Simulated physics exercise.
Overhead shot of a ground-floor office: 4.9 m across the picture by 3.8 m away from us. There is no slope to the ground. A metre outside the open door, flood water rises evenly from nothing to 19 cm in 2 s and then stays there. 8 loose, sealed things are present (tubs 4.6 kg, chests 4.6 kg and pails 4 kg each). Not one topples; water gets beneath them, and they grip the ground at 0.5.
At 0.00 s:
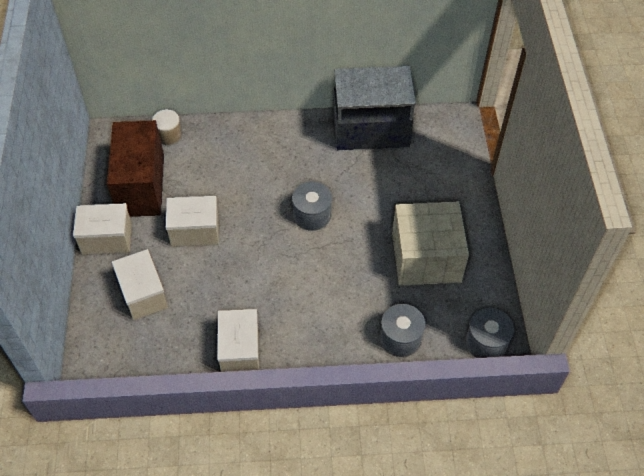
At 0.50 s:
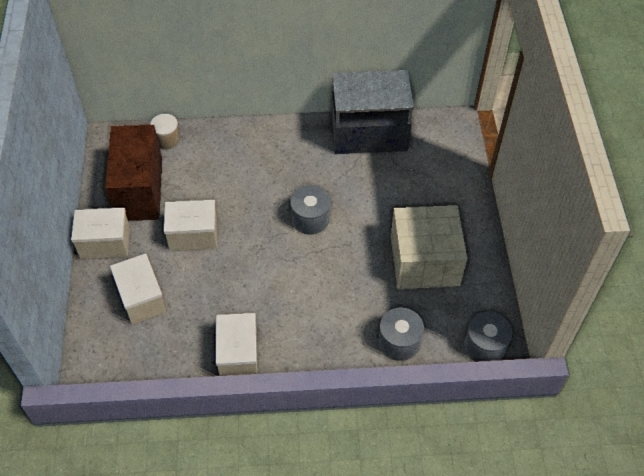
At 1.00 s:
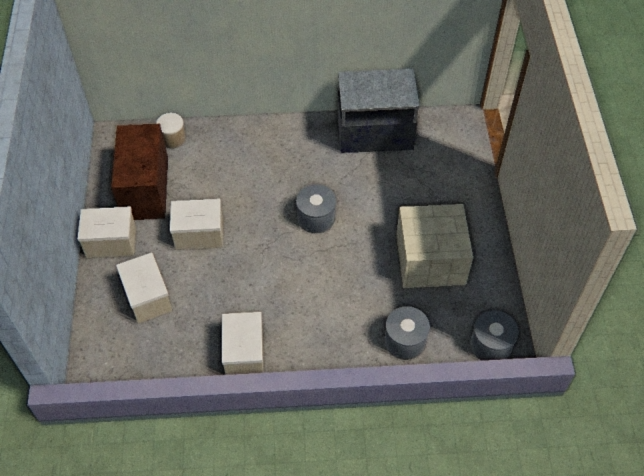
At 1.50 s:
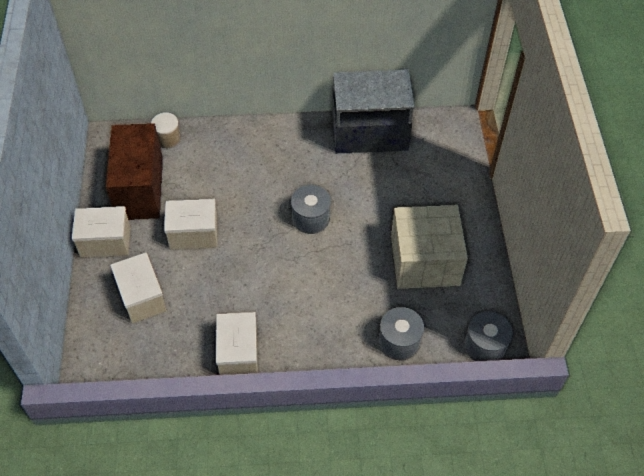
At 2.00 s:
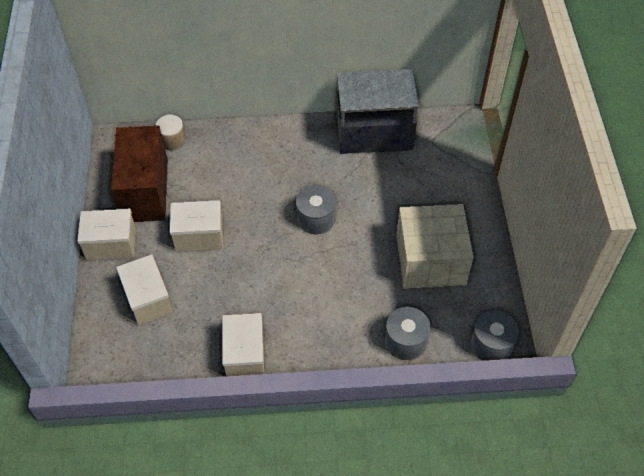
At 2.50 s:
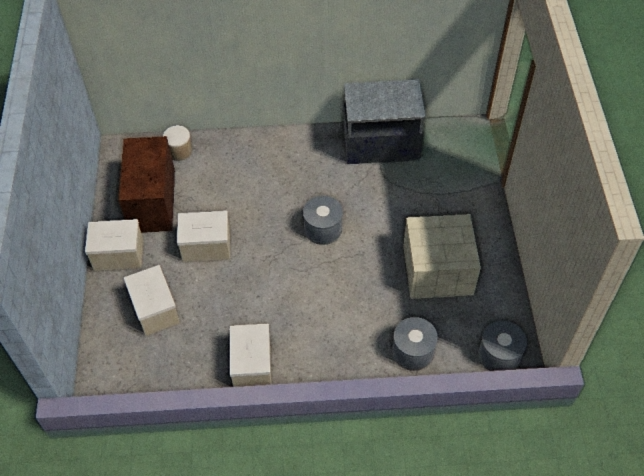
A roofless ground-floor office is seen from high overhead, with an open doorway at the back right and a low purple wall in front. White boxes and a reddish-brown chest stand on the left, grey round tubs and a pale block toward the right, and a dark grey unit at the back. The ground outside turns from tan to green, then shallow water spreads inside from the doorway while the furnishings stay put and the camera shifts slightly.
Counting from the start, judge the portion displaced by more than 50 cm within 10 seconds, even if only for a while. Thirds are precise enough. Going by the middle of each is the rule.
I'd put it at between one and two thirds.
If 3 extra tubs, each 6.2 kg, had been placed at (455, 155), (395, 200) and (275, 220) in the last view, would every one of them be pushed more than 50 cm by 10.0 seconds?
Taking them in order, the first is beyond that distance, the second is beyond that distance and the third is beyond that distance.
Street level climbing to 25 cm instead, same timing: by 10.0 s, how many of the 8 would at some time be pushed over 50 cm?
7.
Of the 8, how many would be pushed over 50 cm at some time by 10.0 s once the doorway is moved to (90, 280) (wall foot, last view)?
Then 6 of them would.
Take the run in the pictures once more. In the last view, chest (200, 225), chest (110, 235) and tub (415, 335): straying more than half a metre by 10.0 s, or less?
Result, in turn: Exceeded / stayed within / stayed within.
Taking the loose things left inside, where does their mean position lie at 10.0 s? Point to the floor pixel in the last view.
Mean position: Approximately (213, 303).
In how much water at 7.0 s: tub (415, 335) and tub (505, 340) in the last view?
1 and 2 cm.
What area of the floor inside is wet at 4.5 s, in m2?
Wet: Near 8.5 m2.
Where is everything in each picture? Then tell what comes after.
A tub at (312, 197), on the bottom; a tub at (492, 327), on the bottom; 0.0 m2 under water; 0 of 8 have shifted, in the first frame.
A tub at (310, 201) rests on the ground; a tub at (490, 331), on the bottom; water covers 0.0 m2; 0 of 8 have shifted, in the second frame.
A tub at (316, 200), on the bottom; a tub at (496, 330), on the bottom; 0.0 m2 under water; 0 of 8 have shifted, in the third frame.
A tub at (311, 201), on the bottom; a tub at (490, 330), on the bottom; water covers 0.0 m2; 0 of 8 have shifted, in the fourth frame.
A tub at (316, 201), on the bottom; a tub at (497, 329), on the bottom; 0.4 m2 under water; 0 of 8 have shifted, in the fifth frame.
A tub at (323, 212) rests on the ground; a tub at (505, 340) rests on the ground; water covers 1.3 m2; 0 of 8 have shifted, in the sixth frame.
After 3.5 s 0 of 8 are over 50 cm from their spots; 0 afloat.
After 4.5 s 1 of 8 are over 50 cm from their spots; 0 afloat.
After 7.0 s 3 of 8 are over 50 cm from their spots; 3 afloat.
After 10.0 s 4 of 8 are over 50 cm from their spots, and 4 have been at some point; 8 afloat.
